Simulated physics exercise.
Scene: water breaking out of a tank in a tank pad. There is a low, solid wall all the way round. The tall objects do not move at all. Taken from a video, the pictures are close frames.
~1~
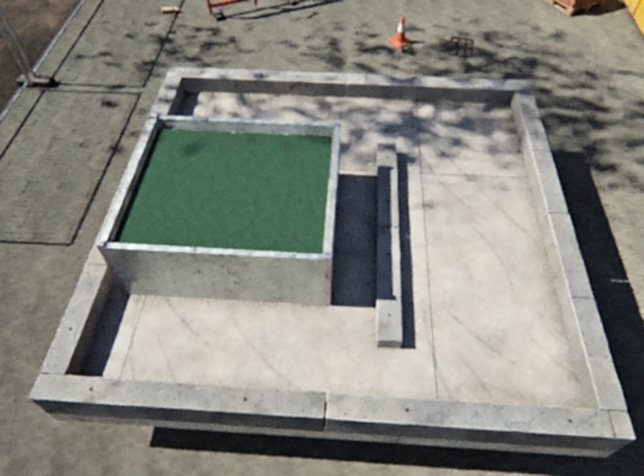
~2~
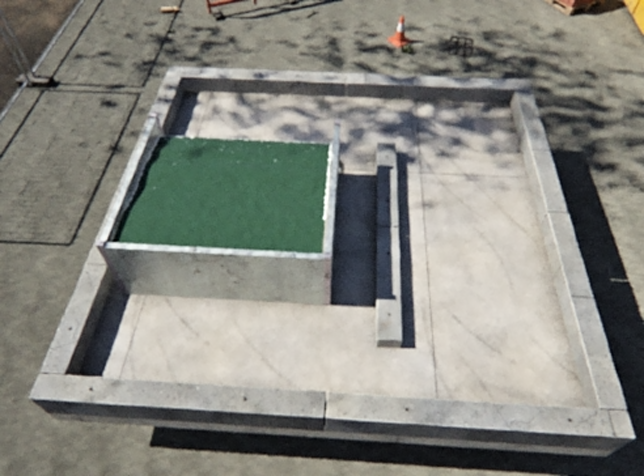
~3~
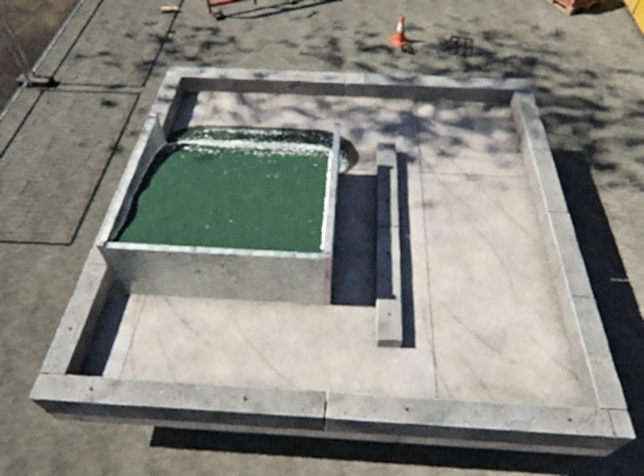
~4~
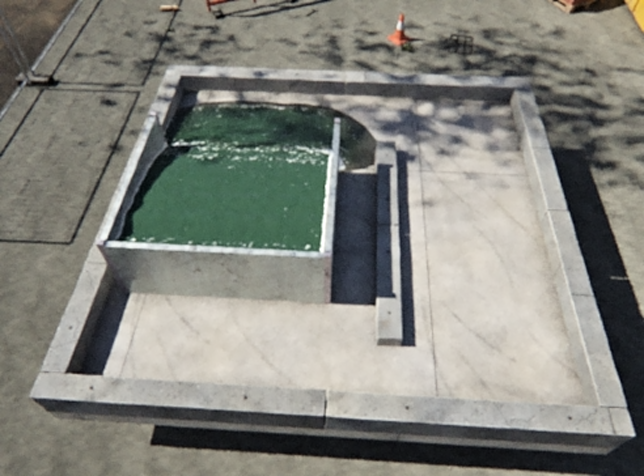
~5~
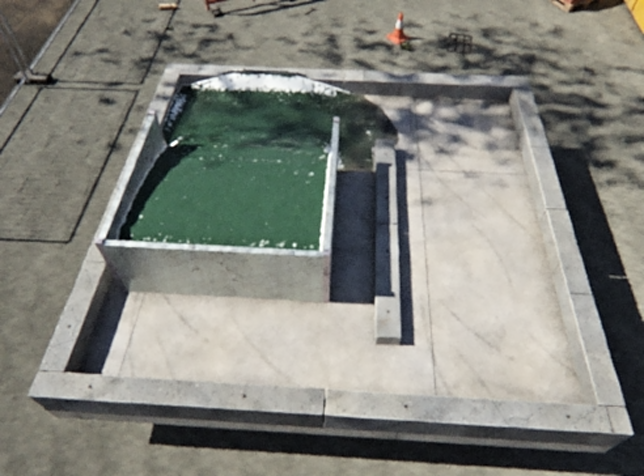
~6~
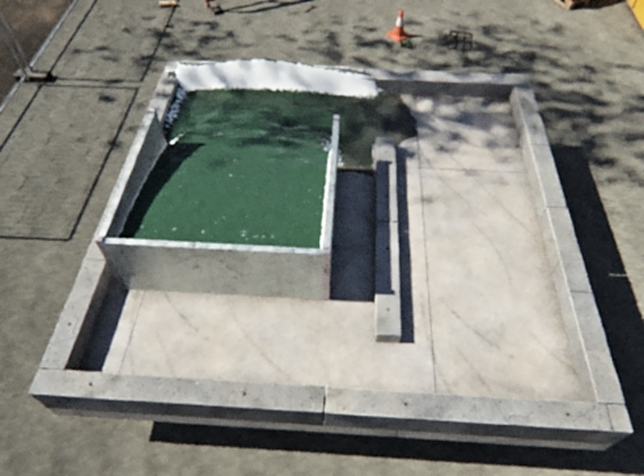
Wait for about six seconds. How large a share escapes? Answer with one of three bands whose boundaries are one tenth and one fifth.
The share is above one fifth.
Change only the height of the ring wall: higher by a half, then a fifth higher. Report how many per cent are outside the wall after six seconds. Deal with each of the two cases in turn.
The first case gives roughly 10 in a hundred and the second roughly 16 in a hundred.
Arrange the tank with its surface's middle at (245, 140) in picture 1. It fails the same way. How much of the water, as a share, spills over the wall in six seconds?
Near 34 in a hundred.
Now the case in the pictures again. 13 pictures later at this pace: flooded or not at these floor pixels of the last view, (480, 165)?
That spot: Soaked.
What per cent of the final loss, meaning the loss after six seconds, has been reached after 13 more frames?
It would be around 85 %.
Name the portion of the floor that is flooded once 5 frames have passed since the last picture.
Some 35 in a hundred.
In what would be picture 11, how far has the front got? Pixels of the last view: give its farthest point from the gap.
Around (506, 100).
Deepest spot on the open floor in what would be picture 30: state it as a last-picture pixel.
Approximate pixel: (509, 116).
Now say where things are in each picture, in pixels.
Still water in the tank at (232, 184), in the first frame.
Water pours out on the tank's far side and has run to a hidden place, in the second frame.
Water pours out on the tank's far side and has run to a hidden place, in the third frame.
The front is at (364, 133), out from the gap on the tank's far side, in the fourth frame.
The front is at (355, 96), out from the gap on the tank's far side, in the fifth frame.
The front is at (393, 95), out from the gap on the tank's far side, in the sixth frame.
A moment on, water covers 30 % of the floor; the low wall has let 2 % over.
Next, water covers 30 % of the floor; the low wall has let 6 % over.
Then, water covers 45 % of the floor; the low wall has let 21 % over.
Later, water covers 65 % of the floor; the low wall has let 24 % over.
In the end, water covers 80 % of the floor; the low wall has let 24 % over.
